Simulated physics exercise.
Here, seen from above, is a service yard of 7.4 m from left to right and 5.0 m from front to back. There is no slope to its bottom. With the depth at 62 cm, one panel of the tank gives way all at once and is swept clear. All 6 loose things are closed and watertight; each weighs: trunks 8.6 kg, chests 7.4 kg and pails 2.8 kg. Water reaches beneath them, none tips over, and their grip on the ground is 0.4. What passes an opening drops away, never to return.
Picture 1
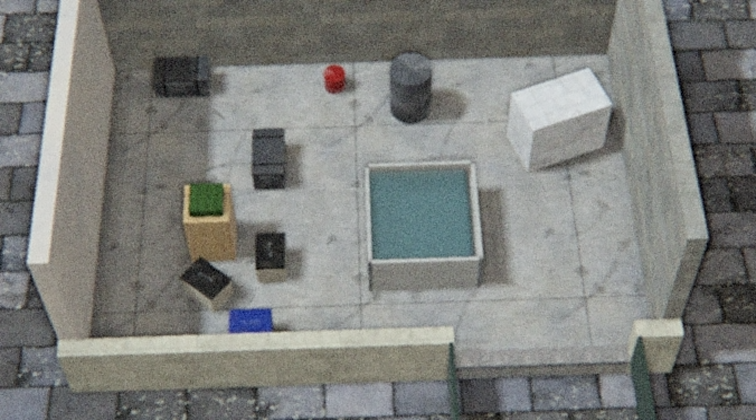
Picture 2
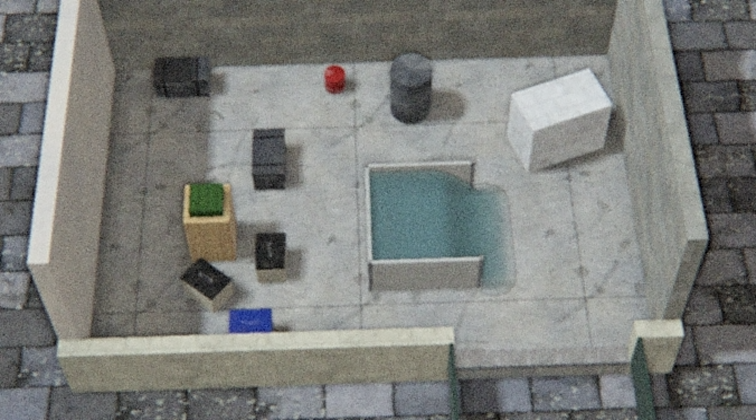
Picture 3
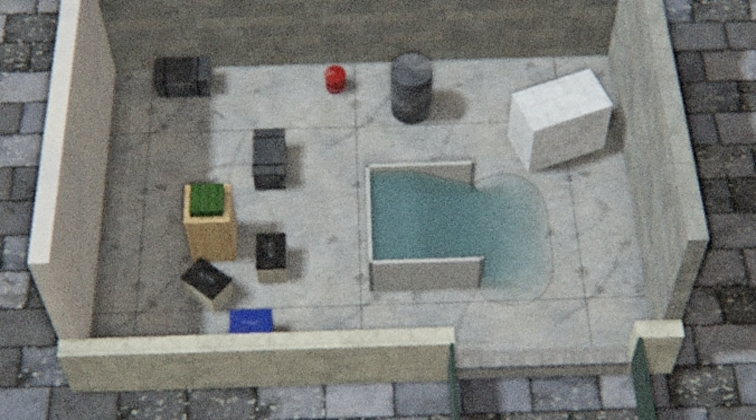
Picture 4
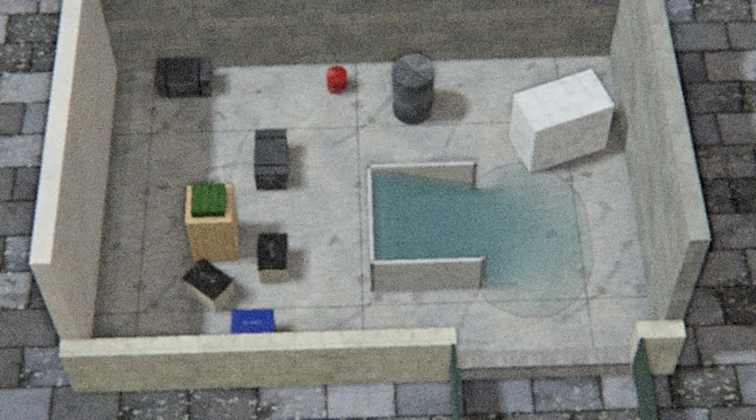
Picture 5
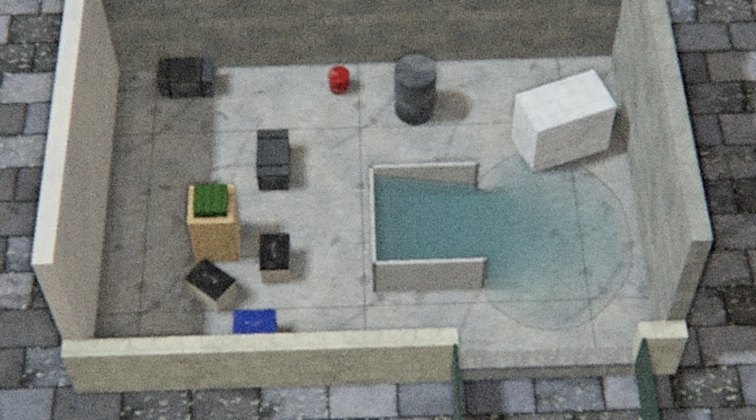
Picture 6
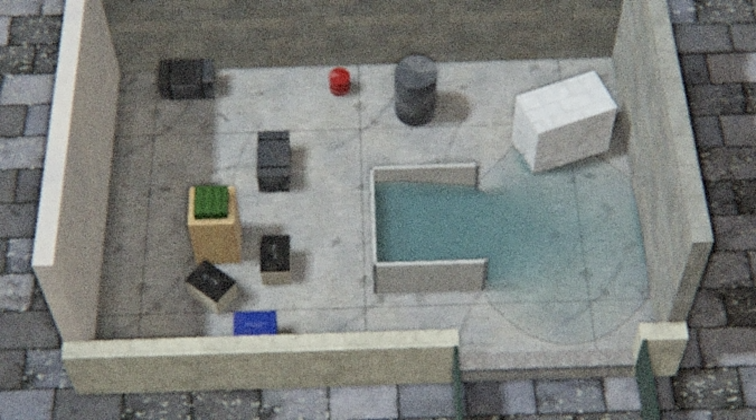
Water poured out of a square tank when its right side gave way, then spread in a widening sheet across the walled yard's floor toward the right, while the chests and pails stayed put.
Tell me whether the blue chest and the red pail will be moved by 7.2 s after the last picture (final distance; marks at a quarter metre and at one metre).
One by one: The blue chest ends up pretty much in place; the red pail ends up a bit displaced.
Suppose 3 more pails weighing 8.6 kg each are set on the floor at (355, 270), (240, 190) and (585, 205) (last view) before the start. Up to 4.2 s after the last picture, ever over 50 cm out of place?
Well, in that order it's lower, lower and higher.
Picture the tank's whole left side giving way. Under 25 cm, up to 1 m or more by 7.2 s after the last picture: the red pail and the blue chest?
In that case the red pail travels far, the blue chest travels far.
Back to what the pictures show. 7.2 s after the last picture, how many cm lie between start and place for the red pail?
I'd say close to 60 centimetres.
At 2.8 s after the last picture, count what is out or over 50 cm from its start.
0.
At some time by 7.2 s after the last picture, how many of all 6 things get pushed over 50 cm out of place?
All told, that gives 1.
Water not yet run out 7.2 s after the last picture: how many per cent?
64 % or so.
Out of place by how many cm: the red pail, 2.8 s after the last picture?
Displacement near 0 cm.
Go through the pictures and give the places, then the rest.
In the first frame, the blue chest at (250, 322) rests on the ground; the red pail at (334, 73) rests on the ground; 2.1 m2 under water; 0 of 6 have shifted.
In the second frame, the blue chest at (250, 323) rests on the ground; the red pail at (335, 74) rests on the ground; water covers 3.0 m2; 0 of 6 have shifted.
In the third frame, the blue chest at (251, 323), on the bottom; the red pail at (335, 74) rests on the ground; water covers 4.1 m2; 0 of 6 have shifted.
In the fourth frame, the blue chest at (252, 323) rests on the ground; the red pail at (337, 74), on the bottom; water covers 5.3 m2; 0 of 6 have shifted.
In the fifth frame, the blue chest at (254, 323), on the bottom; the red pail at (339, 74) rests on the ground; 6.8 m2 under water; 0 of 6 have shifted.
In the sixth frame, the blue chest at (255, 325) rests on the ground; the red pail at (339, 76), on the bottom; 7.9 m2 under water; 0 of 6 have shifted.
Then, 0.9 s after the last picture the blue chest is near (255, 325), 0.0 m from its start, aground; the red pail is near (339, 76), 0.0 m from its start, aground; 0 of 6 are out; 0 afloat.
Then, 2.8 s after the last picture the blue chest is near (255, 325), 0.0 m from its start, aground; the red pail is near (339, 76), 0.0 m from its start, aground; 0 of 6 are out; 0 afloat.
Then, 4.8 s after the last picture the blue chest is near (255, 325), 0.0 m from its start, aground; the red pail is near (307, 88), 0.5 m from its start, aground; 0 of 6 are out; 0 afloat.
Then, 7.2 s after the last picture the blue chest is near (255, 325), 0.0 m from its start, aground; the red pail is near (301, 90), 0.6 m from its start, aground; 0 of 6 are out; 0 afloat.
